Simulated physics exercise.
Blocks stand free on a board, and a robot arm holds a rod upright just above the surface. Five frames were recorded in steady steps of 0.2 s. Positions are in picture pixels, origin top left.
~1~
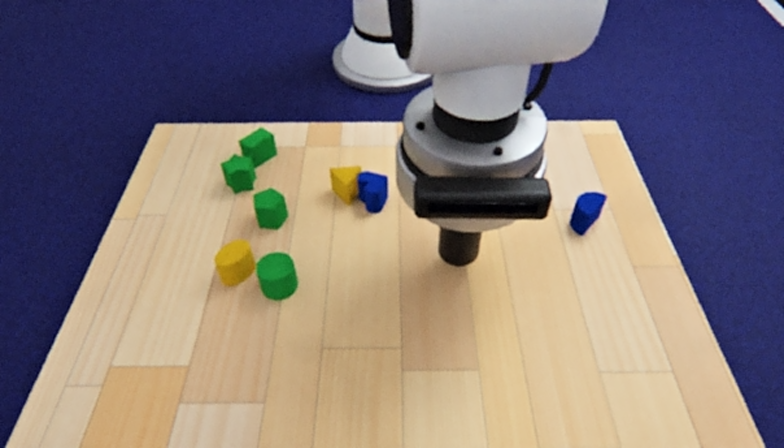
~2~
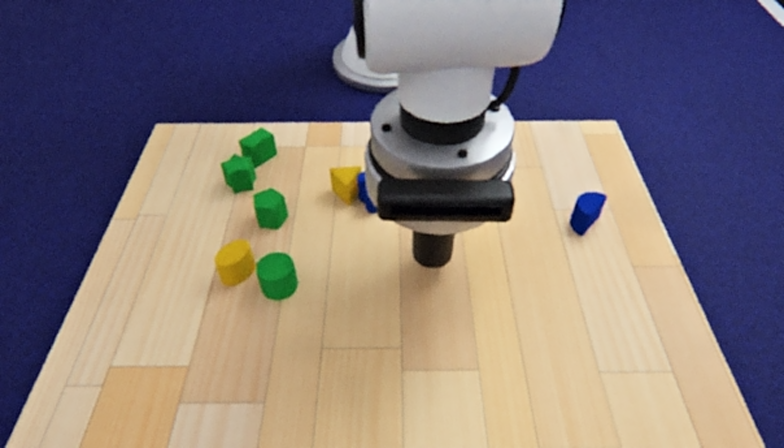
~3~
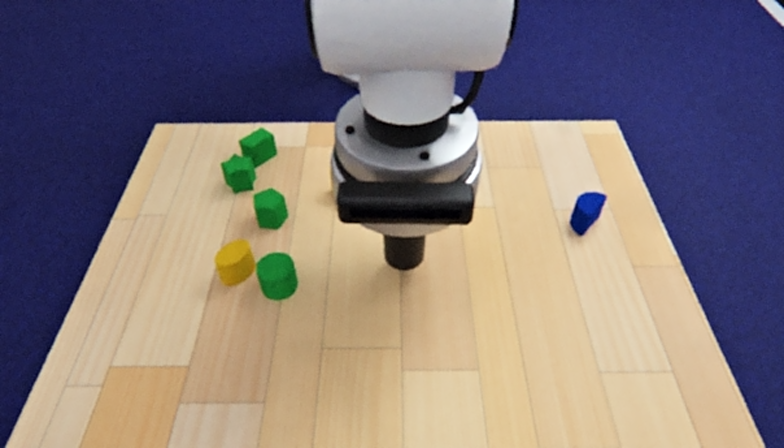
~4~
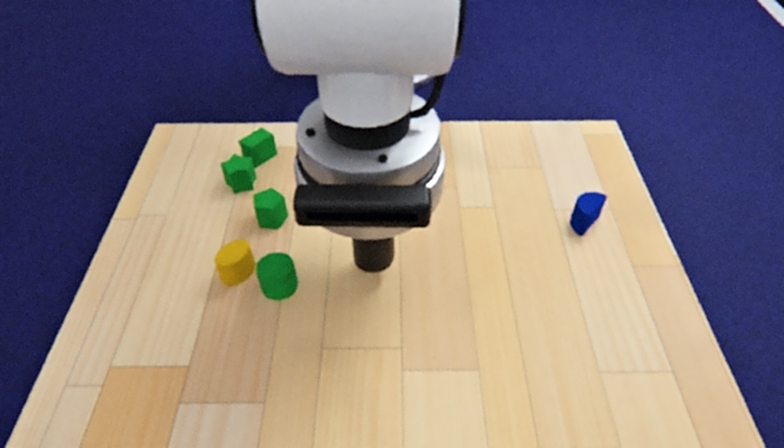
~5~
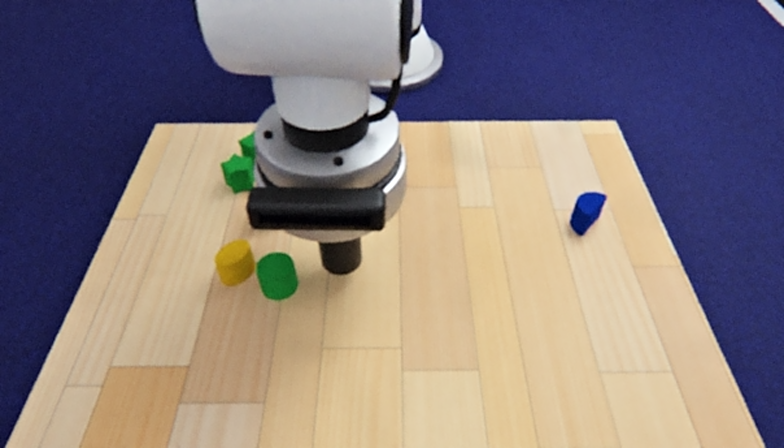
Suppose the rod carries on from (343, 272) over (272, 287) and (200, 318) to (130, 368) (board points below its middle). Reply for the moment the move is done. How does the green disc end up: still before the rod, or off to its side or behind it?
I expect it to be beside or behind the rod.
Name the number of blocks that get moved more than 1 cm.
That's one.
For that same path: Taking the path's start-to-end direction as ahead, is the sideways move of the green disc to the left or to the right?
The right.
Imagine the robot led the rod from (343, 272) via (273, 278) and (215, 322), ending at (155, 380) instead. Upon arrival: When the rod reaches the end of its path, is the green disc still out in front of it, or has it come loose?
Pushed ahead.
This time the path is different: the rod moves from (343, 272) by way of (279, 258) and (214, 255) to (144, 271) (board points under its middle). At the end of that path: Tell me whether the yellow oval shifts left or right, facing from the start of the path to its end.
That's a shift to the left.
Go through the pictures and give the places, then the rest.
In the first frame, tip of the rod (458, 251), middles of tops, yellow oval (232, 252), green pentagon (267, 198), green disc (275, 265).
In the second frame, rod (432, 253), nothing pushed.
In the third frame, rod (404, 255), nothing pushed.
In the fourth frame, rod (374, 257), nothing pushed.
In the fifth frame, rod (342, 259), yellow oval (232, 252), green pentagon hidden, green disc (275, 265).
The first path, step by step. One third of the way, rod (268, 275); yellow oval (227, 251), turned 20° clockwise; green disc (224, 278).
Two thirds of the way, rod (193, 307); yellow oval (227, 251), turned 20° clockwise; green disc (146, 301).
At the end, rod (122, 356); yellow oval (227, 251), turned 20° clockwise; green pentagon unmoved; green disc (106, 314).
